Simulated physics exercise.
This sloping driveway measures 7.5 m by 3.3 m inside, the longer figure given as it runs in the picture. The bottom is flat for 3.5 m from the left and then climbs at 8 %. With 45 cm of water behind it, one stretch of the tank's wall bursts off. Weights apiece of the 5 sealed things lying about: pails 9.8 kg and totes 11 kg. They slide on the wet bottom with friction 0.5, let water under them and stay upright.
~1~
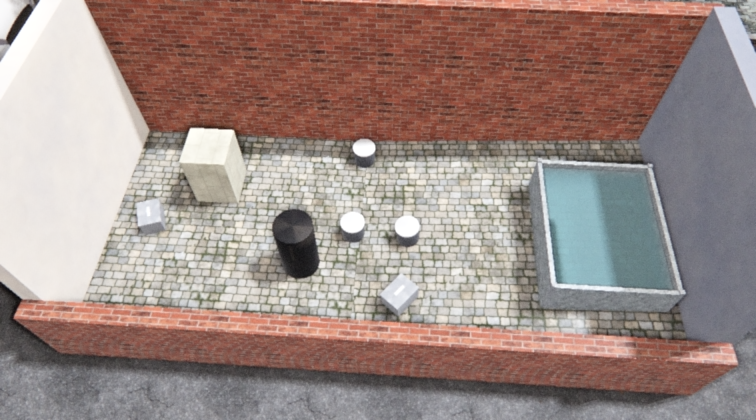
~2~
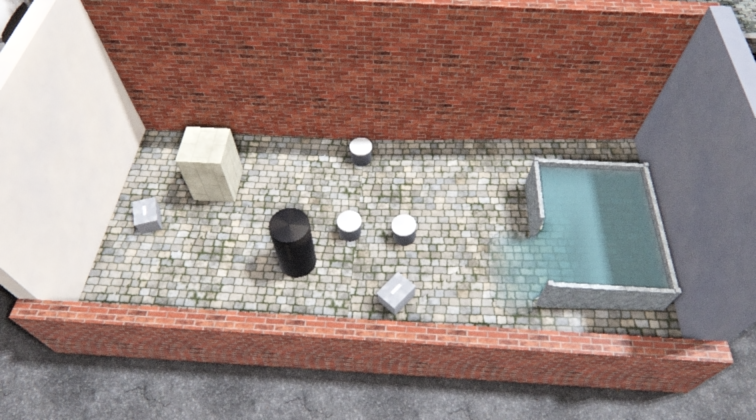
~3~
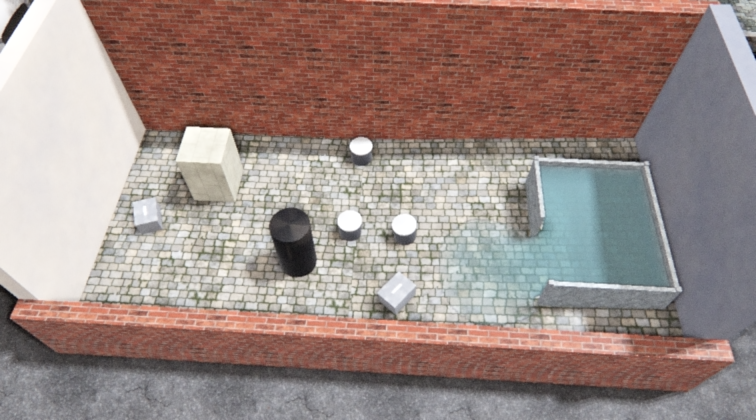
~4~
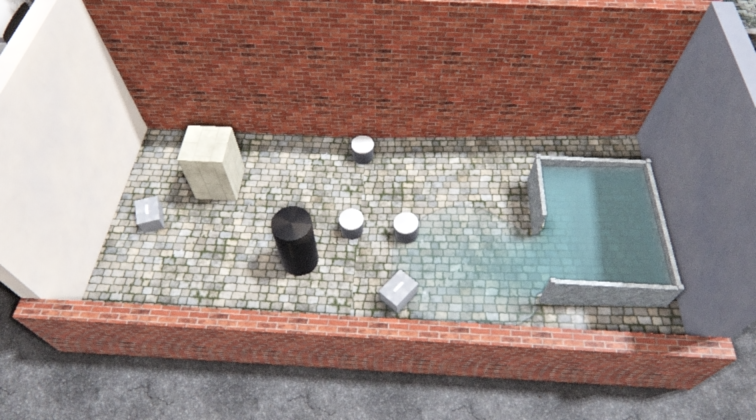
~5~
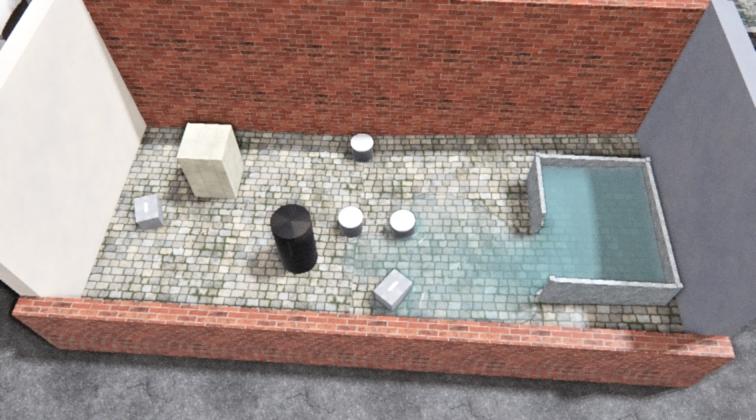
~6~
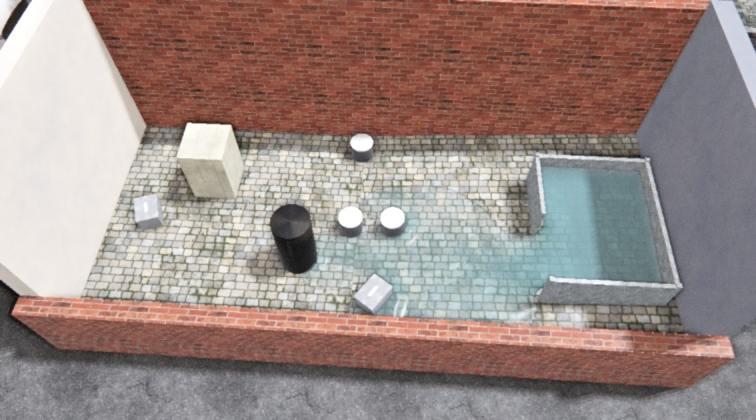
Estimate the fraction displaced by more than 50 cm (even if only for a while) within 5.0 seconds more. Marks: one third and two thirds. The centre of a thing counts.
Share: Two thirds or above.
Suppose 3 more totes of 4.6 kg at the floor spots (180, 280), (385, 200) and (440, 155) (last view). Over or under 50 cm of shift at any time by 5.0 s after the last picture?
In turn: Past it, over, short of it.
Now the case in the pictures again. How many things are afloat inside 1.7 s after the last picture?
0 of them.
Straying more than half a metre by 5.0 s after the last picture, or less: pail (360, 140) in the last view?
It is under.
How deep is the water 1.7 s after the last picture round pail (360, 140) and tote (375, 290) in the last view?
Roughly 2 and 6 cm.
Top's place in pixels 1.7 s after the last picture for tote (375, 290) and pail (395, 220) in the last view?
Near (106, 256) and (321, 162).
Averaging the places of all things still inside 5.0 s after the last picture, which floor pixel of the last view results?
At about (288, 158).
Then, 0.4 s after the last picture 2 of 5 are over 50 cm from their spots; 0 afloat.
Then, 1.7 s after the last picture 3 of 5 are over 50 cm from their spots; 0 afloat.
Then, 3.2 s after the last picture 4 of 5 are over 50 cm from their spots; 2 afloat.
Then, 5.0 s after the last picture 4 of 5 are over 50 cm from their spots, and 4 have been at some point; 2 afloat.
